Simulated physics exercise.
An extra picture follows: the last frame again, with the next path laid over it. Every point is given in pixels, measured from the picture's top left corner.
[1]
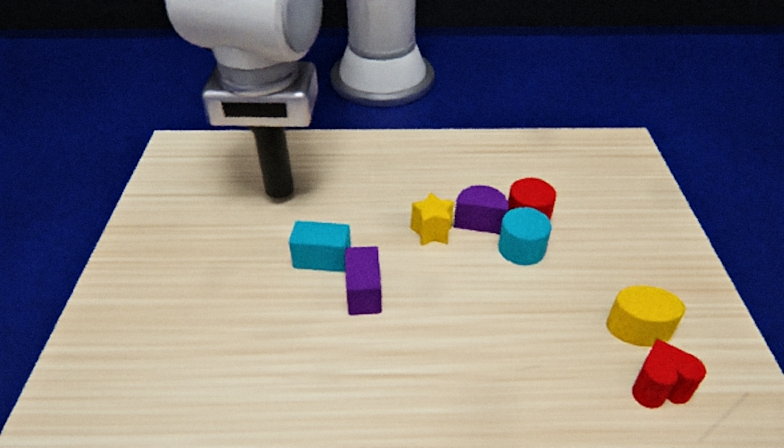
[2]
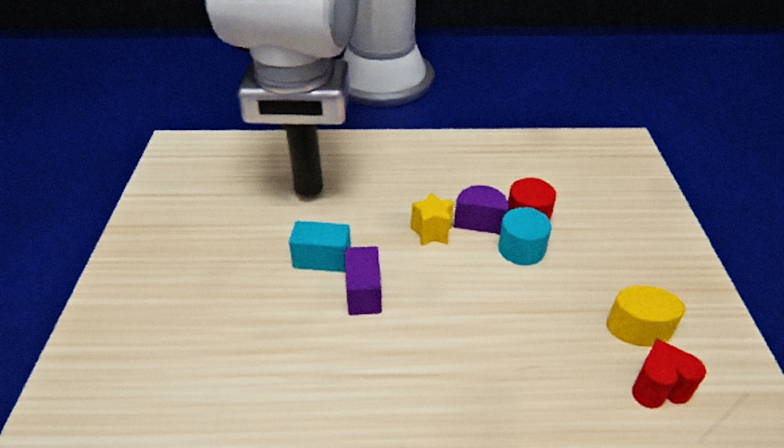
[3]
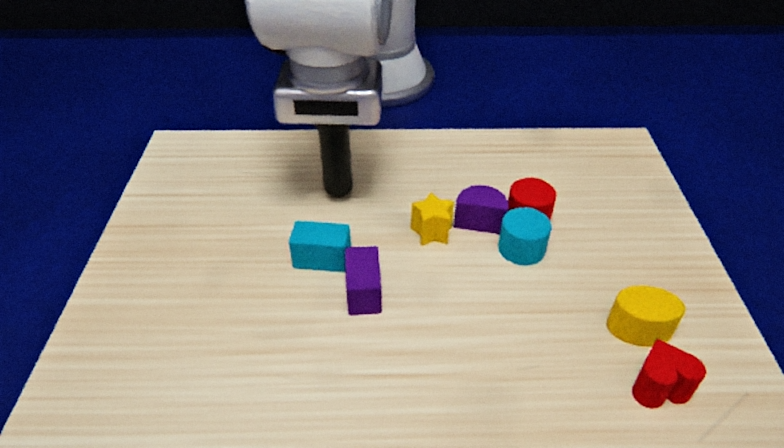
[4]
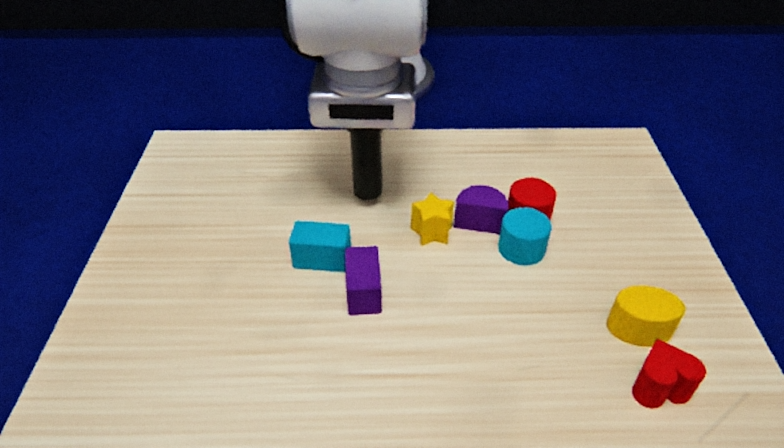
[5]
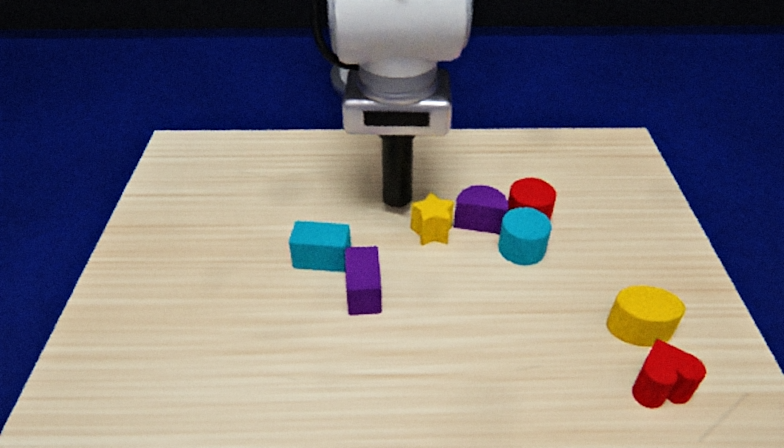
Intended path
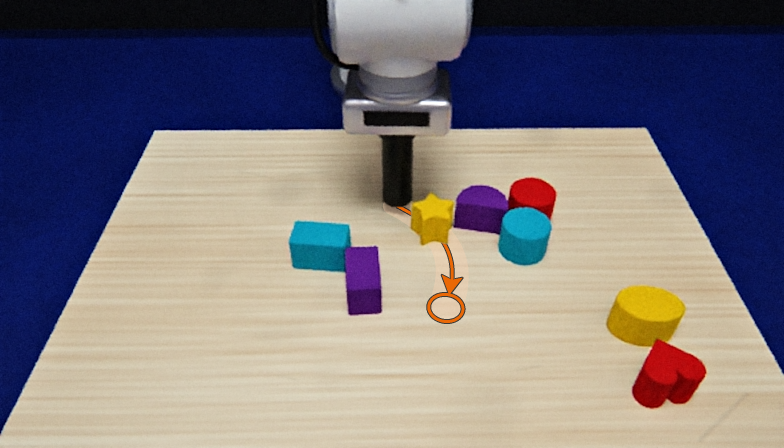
Robot arm sliding its black post rightward across a pale wooden table, nearing a yellow star block while the coloured blocks stay still.
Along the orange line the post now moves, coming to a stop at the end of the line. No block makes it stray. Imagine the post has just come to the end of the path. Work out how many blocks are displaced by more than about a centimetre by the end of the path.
One moves.
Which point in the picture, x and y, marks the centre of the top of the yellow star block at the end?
I'd expect the centre of its top face to be at (489, 266).
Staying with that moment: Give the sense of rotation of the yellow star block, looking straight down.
The sense of turning is anti-clockwise.
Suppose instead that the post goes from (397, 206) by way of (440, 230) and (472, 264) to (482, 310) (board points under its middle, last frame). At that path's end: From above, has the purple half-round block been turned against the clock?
Yes - that is the case.
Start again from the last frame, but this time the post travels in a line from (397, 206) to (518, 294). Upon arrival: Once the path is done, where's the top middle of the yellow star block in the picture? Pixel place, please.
It is going to be at (549, 290).
Drawn move, from (397, 206) by way of (433, 230) and (452, 266) to (446, 308).
The first path, step by step. One third of the way, post (435, 223); yellow star block (454, 223).
Two thirds of the way, post (453, 259); yellow star block (482, 256).
At the end, post (447, 300); yellow star block (489, 266), turned 45° anticlockwise; purple half-round block still.
